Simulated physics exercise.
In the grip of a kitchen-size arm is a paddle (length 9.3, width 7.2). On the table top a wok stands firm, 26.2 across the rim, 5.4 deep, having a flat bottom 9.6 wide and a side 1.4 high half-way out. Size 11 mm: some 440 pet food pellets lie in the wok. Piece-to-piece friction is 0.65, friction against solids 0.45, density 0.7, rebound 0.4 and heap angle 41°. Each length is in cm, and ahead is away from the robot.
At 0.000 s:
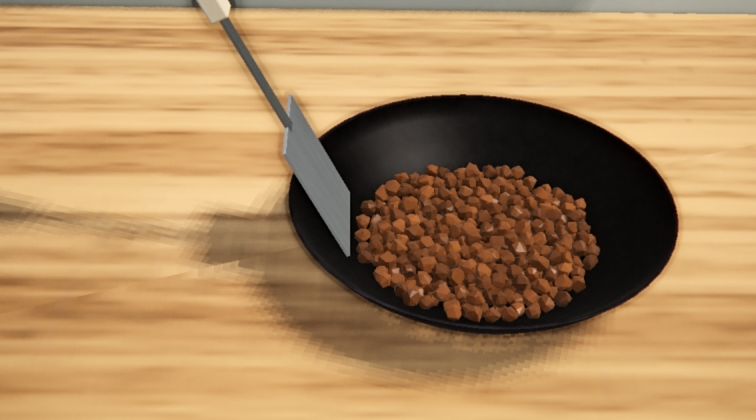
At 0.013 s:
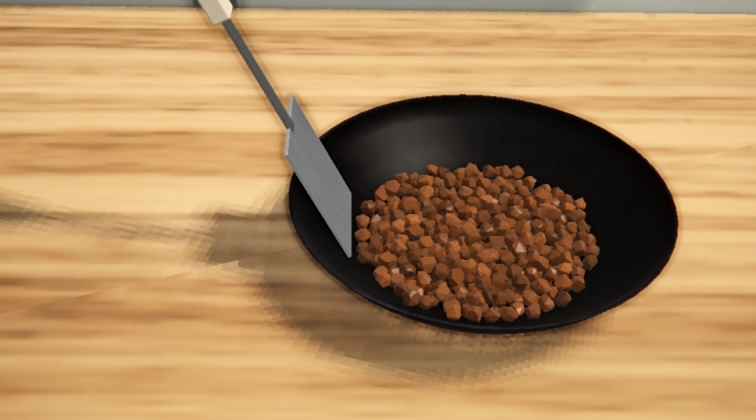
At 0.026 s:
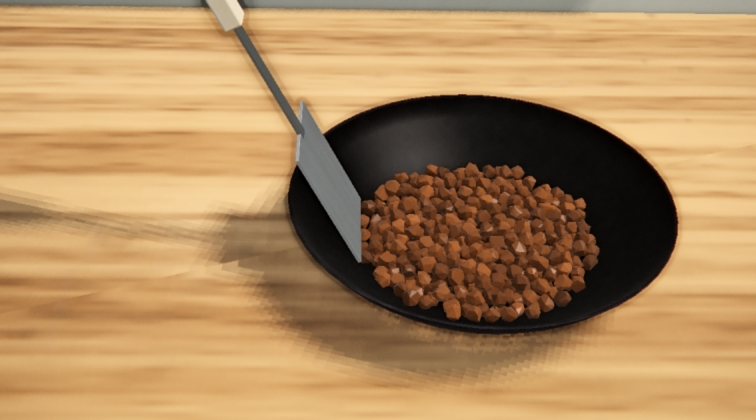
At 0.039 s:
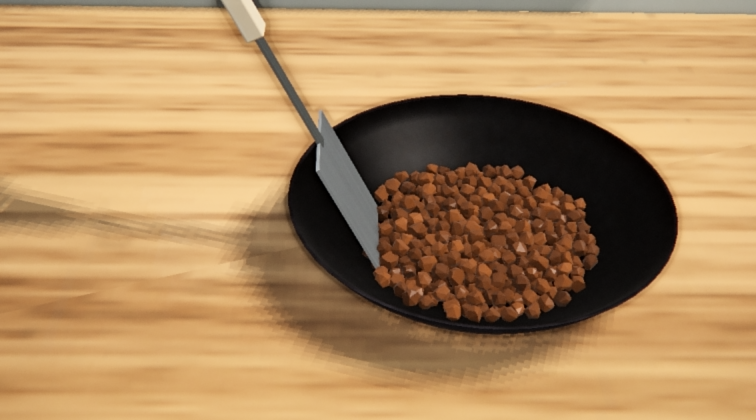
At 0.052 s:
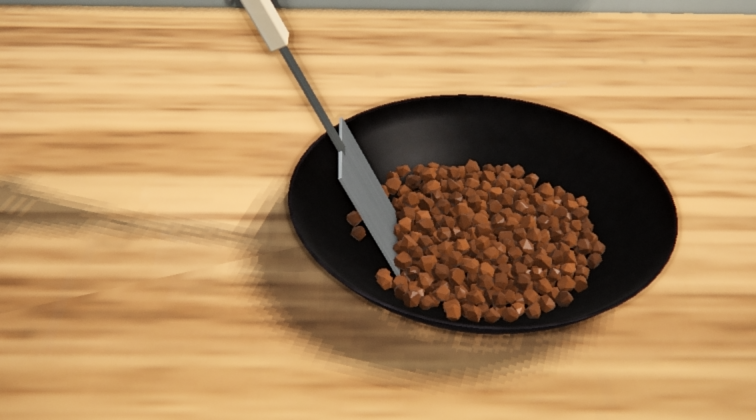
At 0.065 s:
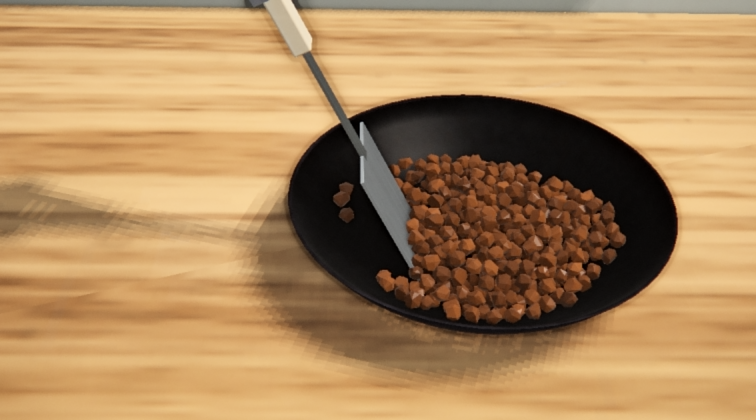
A black wok holds brown pellets as a spatula moves right and pushes into them.
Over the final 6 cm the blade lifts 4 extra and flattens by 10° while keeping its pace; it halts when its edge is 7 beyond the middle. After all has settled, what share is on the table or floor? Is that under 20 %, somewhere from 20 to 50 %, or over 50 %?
It is from 20 to 50 %.
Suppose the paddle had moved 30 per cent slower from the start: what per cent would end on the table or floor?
Roughly 20 per cent, I'd say.
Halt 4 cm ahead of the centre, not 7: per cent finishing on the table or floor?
Then the share is near 10 in a hundred.
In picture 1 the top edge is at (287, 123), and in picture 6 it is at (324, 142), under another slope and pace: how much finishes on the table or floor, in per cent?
It works out to about 10 %, more or less.
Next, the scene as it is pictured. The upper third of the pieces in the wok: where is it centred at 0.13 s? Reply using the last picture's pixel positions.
The middle lies somewhere about (581, 200).
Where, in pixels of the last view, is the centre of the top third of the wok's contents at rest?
About (597, 201).
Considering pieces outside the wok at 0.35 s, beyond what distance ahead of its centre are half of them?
Around 20 centimetres ahead.
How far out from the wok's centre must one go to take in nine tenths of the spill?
Seen from above, roughly 40 cm.
After 0.10 s, sloping 64°, highest piece 9 above the table; 440 in the wok.
After 0.13 s, sloping 61°, highest piece 12 above the table; 432 in the wok, 8 on the blade or in flight.
After 0.35 s, sloping 54°, highest piece 26 above the table; 319 in the wok, 67 on the table or floor, 54 on the blade or in flight.
After 1.40 s, sloping 54°, highest piece 6 above the table; 319 in the wok, 121 on the table or floor.
In the end, 319 in the wok, 121 on the table or floor. That is 28 % on the table or floor.
